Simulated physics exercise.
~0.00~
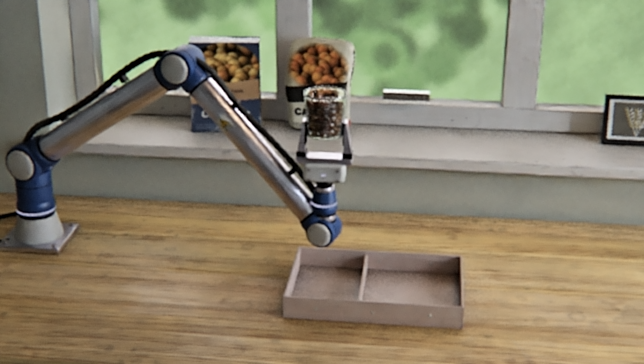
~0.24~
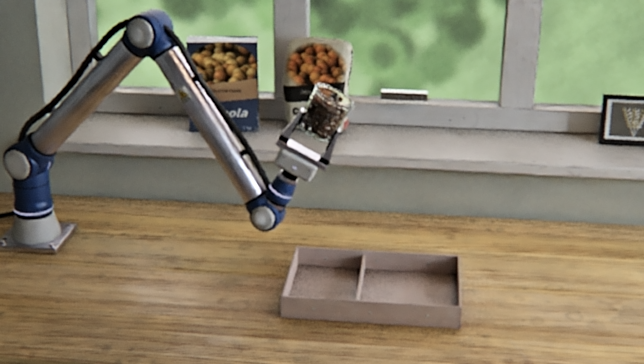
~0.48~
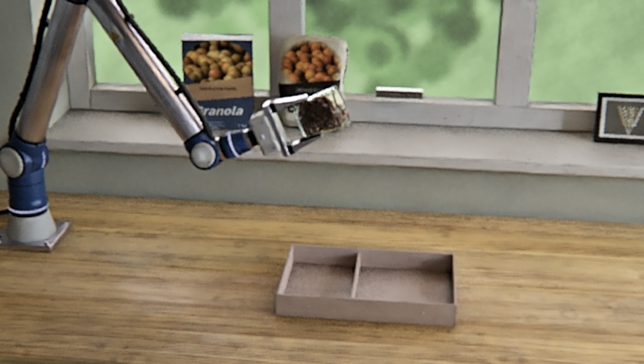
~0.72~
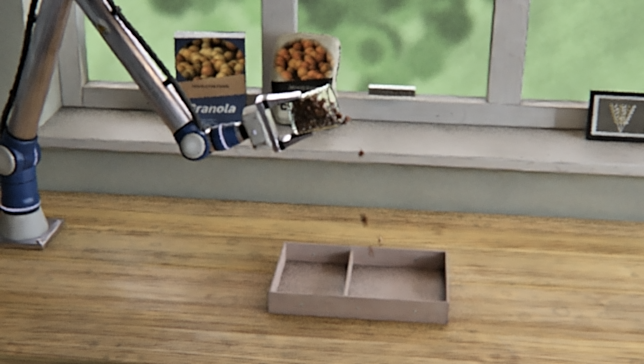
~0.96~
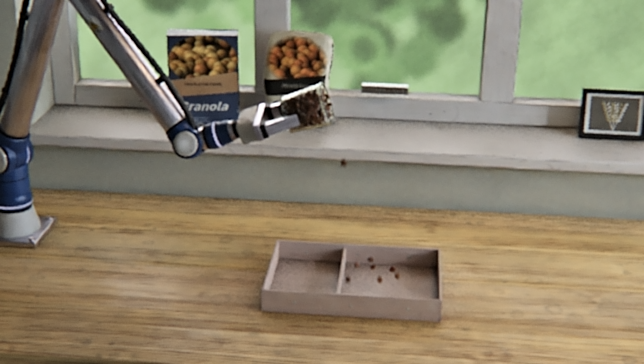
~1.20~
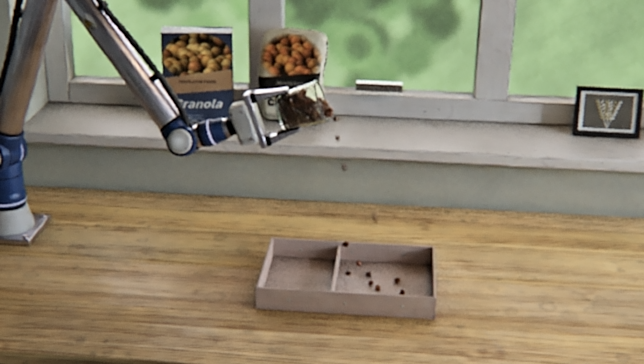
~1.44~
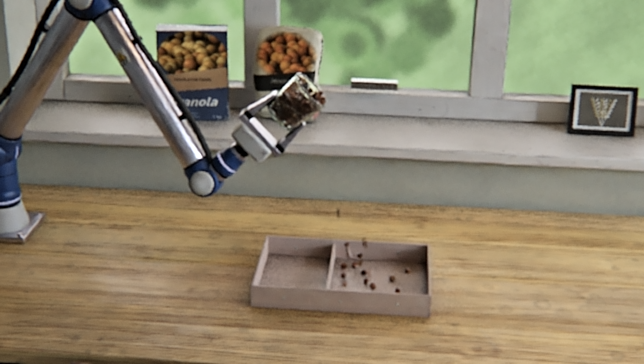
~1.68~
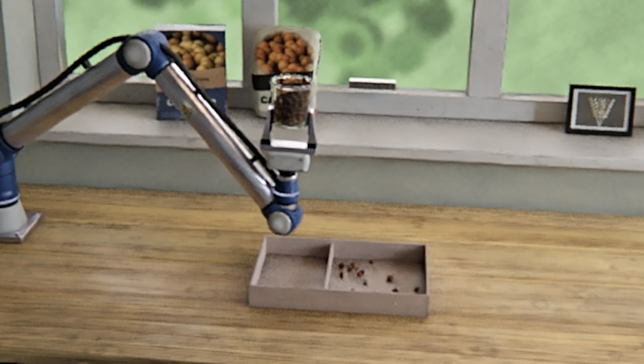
A robot arm swung a clear tumbler of small brown pellets back and tipped it over, sprinkling a few into the right-hand part of a divided tray on a wooden table, then turned it upright again with most pellets still inside.
